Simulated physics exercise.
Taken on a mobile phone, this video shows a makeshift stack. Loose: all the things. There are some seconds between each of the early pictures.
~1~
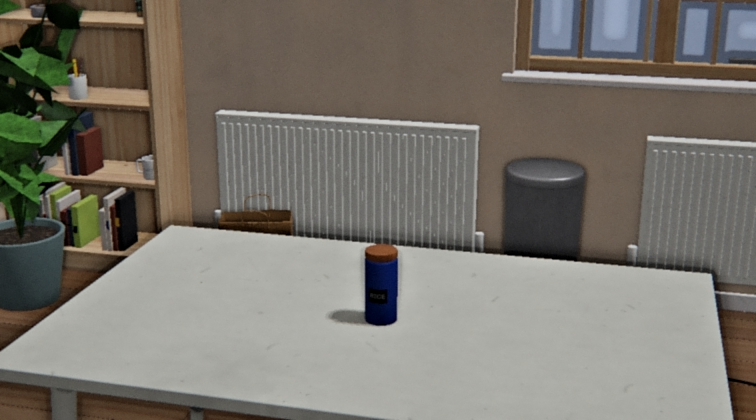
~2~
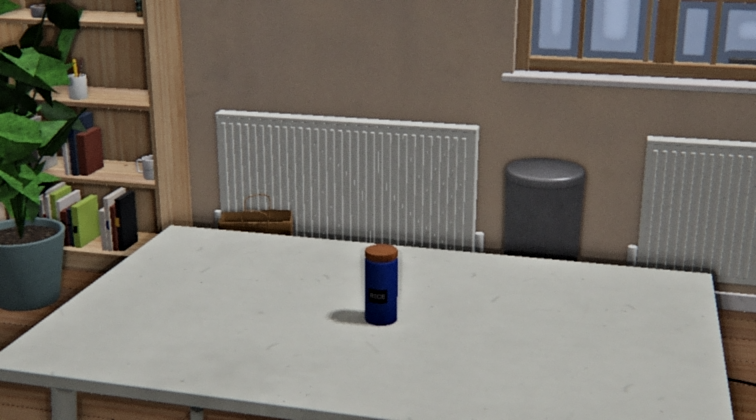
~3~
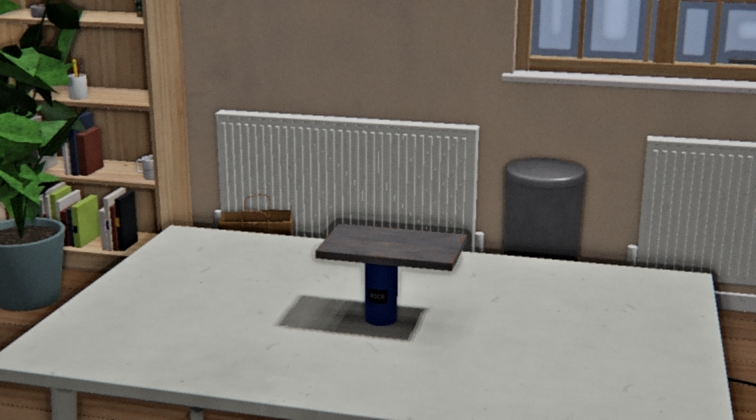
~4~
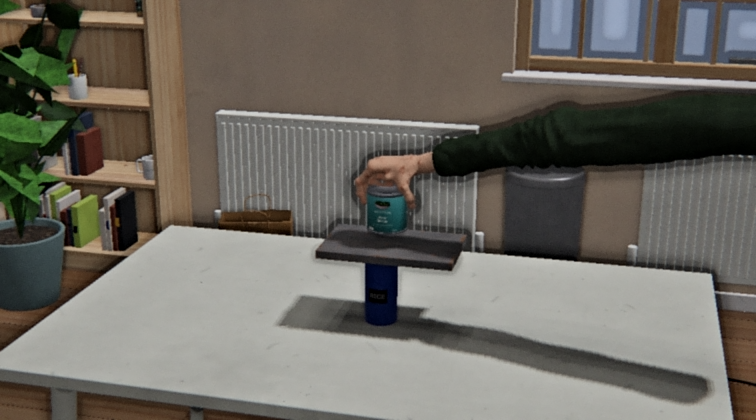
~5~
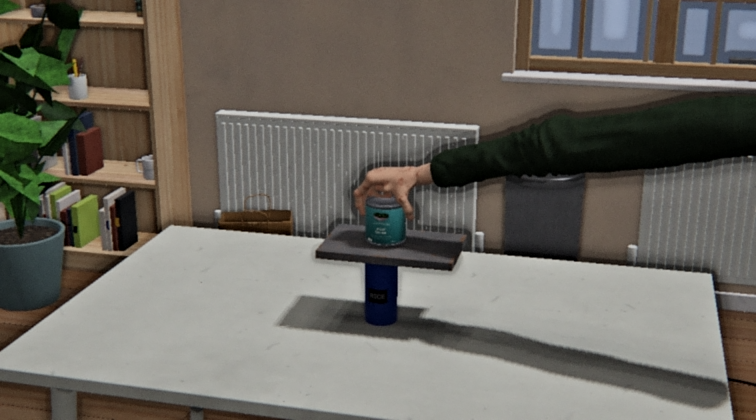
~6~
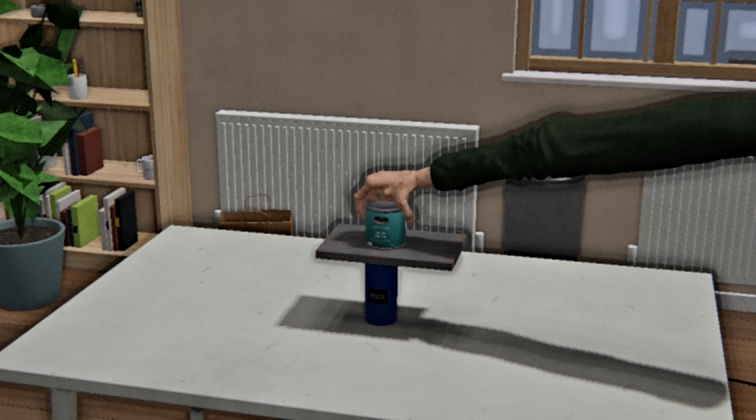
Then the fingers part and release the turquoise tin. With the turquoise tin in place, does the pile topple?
No, it stays standing.
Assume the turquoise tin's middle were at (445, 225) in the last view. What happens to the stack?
Topples.
Then, 0.20 s on from there, no change.
Then, 0.50 s on from there, turquoise tin resting near (386, 224).
In the end, all 3 unmoved. At the end, from the last picture's camera, turquoise tin near (386, 224). The stack keeps its balance.
